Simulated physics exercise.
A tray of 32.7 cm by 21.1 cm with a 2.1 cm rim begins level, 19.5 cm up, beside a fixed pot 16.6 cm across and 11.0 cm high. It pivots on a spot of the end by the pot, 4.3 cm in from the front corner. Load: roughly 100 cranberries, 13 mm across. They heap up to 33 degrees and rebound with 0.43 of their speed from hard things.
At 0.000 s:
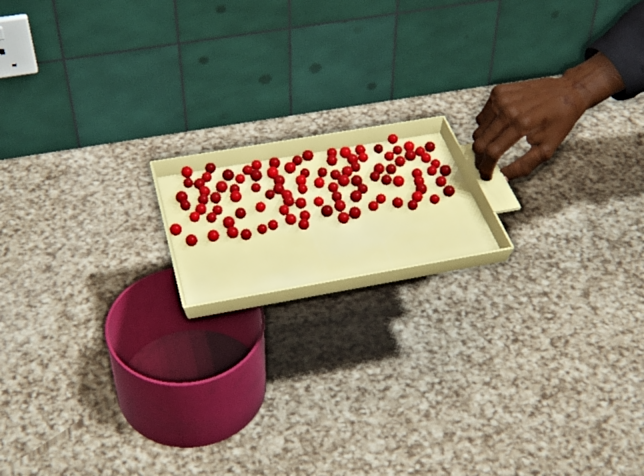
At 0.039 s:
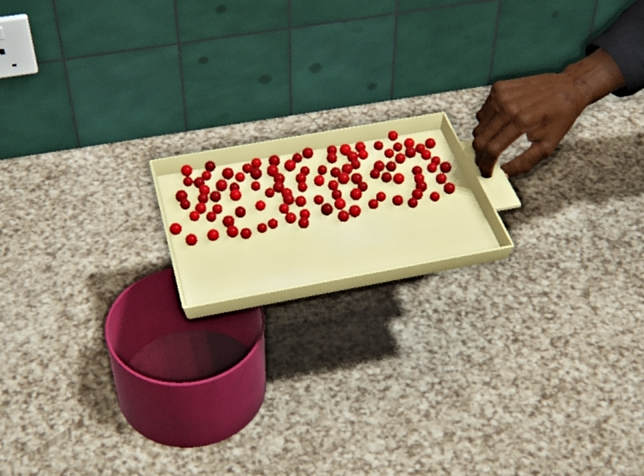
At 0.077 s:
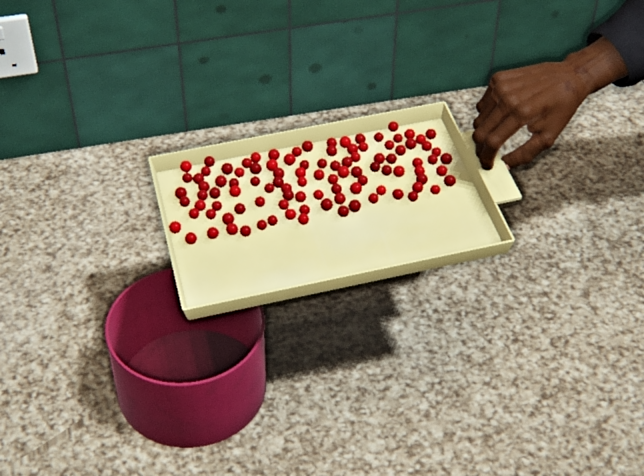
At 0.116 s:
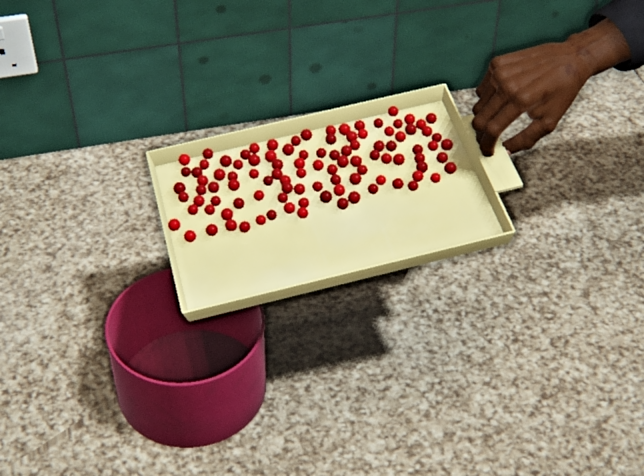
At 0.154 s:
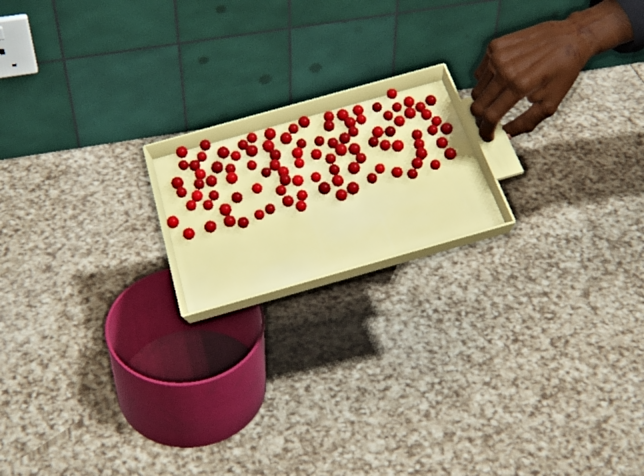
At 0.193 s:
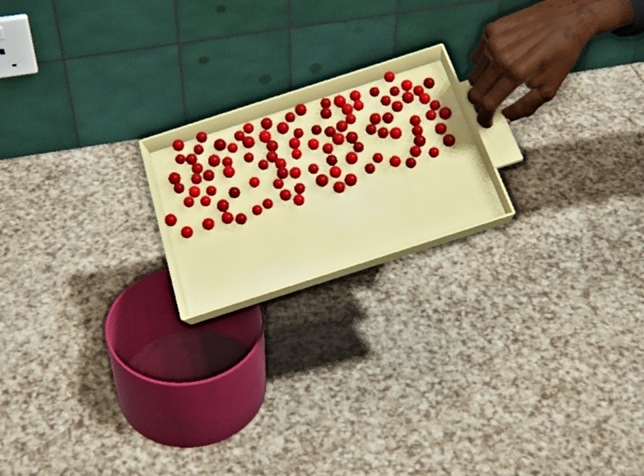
On a speckled counter, a hand tilts a cream tray of red berries beside a pot.
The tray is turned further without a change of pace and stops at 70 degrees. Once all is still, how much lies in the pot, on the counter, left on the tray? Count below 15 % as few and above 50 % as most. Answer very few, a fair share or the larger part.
Pot very few, counter the larger part, tray a fair share.
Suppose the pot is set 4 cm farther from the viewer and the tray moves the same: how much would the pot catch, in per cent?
It would be near 0 per cent.
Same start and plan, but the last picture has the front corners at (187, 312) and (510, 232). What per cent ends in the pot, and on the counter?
Pot 0, counter 30.
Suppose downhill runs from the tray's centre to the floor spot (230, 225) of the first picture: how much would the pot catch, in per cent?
About 10 per cent.
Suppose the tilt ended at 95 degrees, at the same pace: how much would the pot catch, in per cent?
Then about 20 per cent.
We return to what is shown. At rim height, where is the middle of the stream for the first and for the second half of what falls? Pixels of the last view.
First near (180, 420), later near (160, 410).
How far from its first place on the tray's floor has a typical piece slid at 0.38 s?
Roughly 3 cm.
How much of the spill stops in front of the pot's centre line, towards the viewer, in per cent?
About 100 per cent.
After 0.38 s, tilt 46 degrees; the tray holds 100 %, the pot 0 %.
Then, at 0.50 s, tilt 63 degrees; the tray holds 100 %, the pot 0 %.
Then, at 0.76 s, tilt 70 degrees; the tray holds 40 %, the pot 0 %.
By 1.7 s all is still; pot 5 %, counter 65 %, tray 35 %.
